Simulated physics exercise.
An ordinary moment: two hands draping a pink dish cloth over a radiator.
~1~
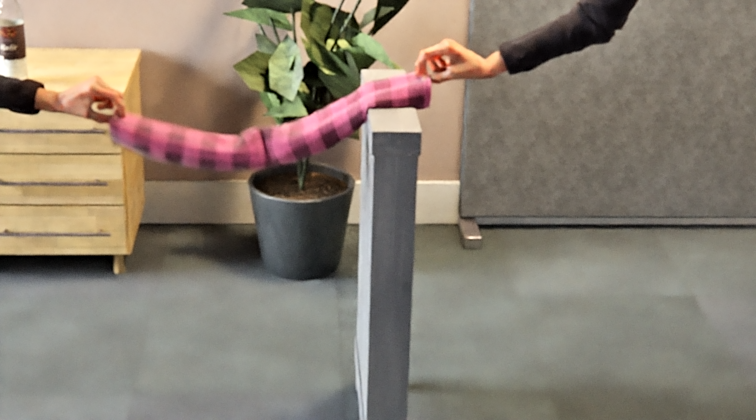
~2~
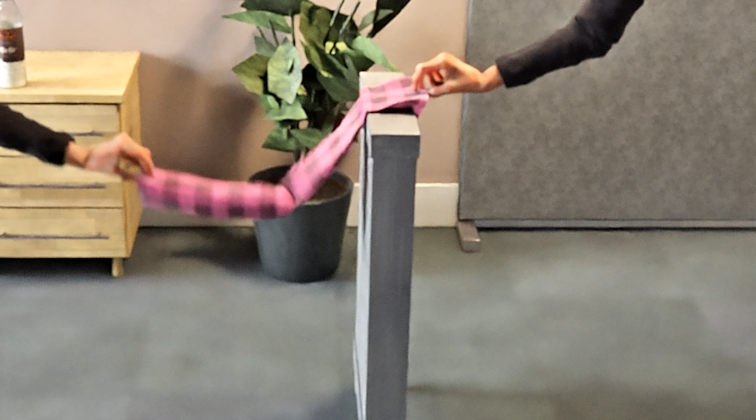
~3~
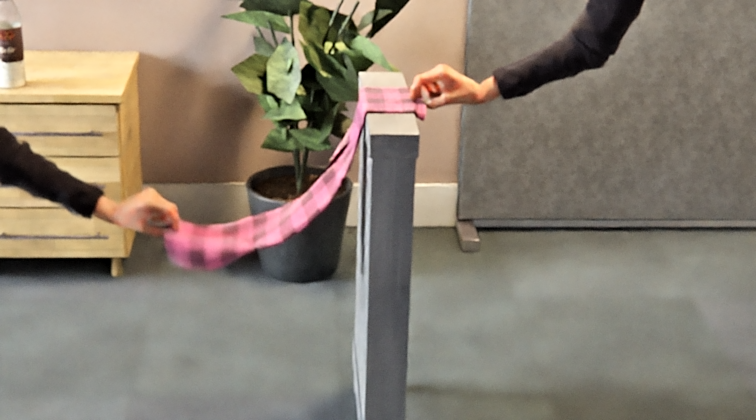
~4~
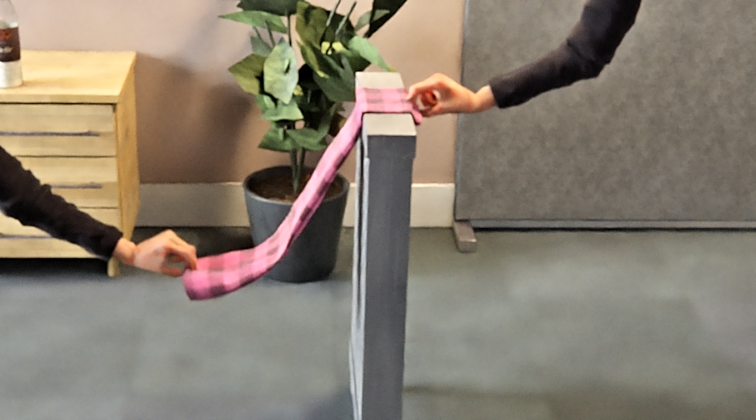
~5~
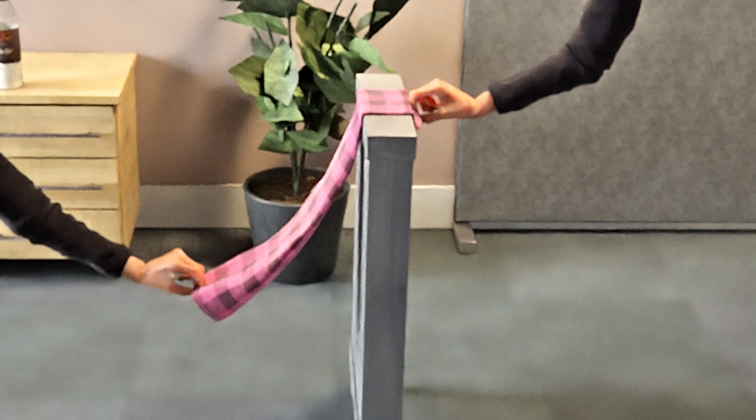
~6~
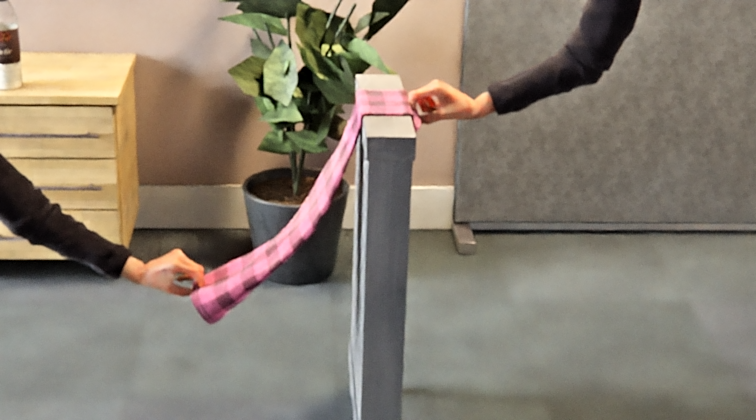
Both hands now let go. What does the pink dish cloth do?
The pink dish cloth falls on the left side.
Then, 0.24 s past the final frame, dish cloth sliding left.
Then, 0.50 s past the final frame, dish cloth in a heap on the floor near (298, 407).
Then, 0.78 s past the final frame, dish cloth in a heap on the floor.
When it is over, dish cloth in a heap on the floor. The pink dish cloth drops leftwards.
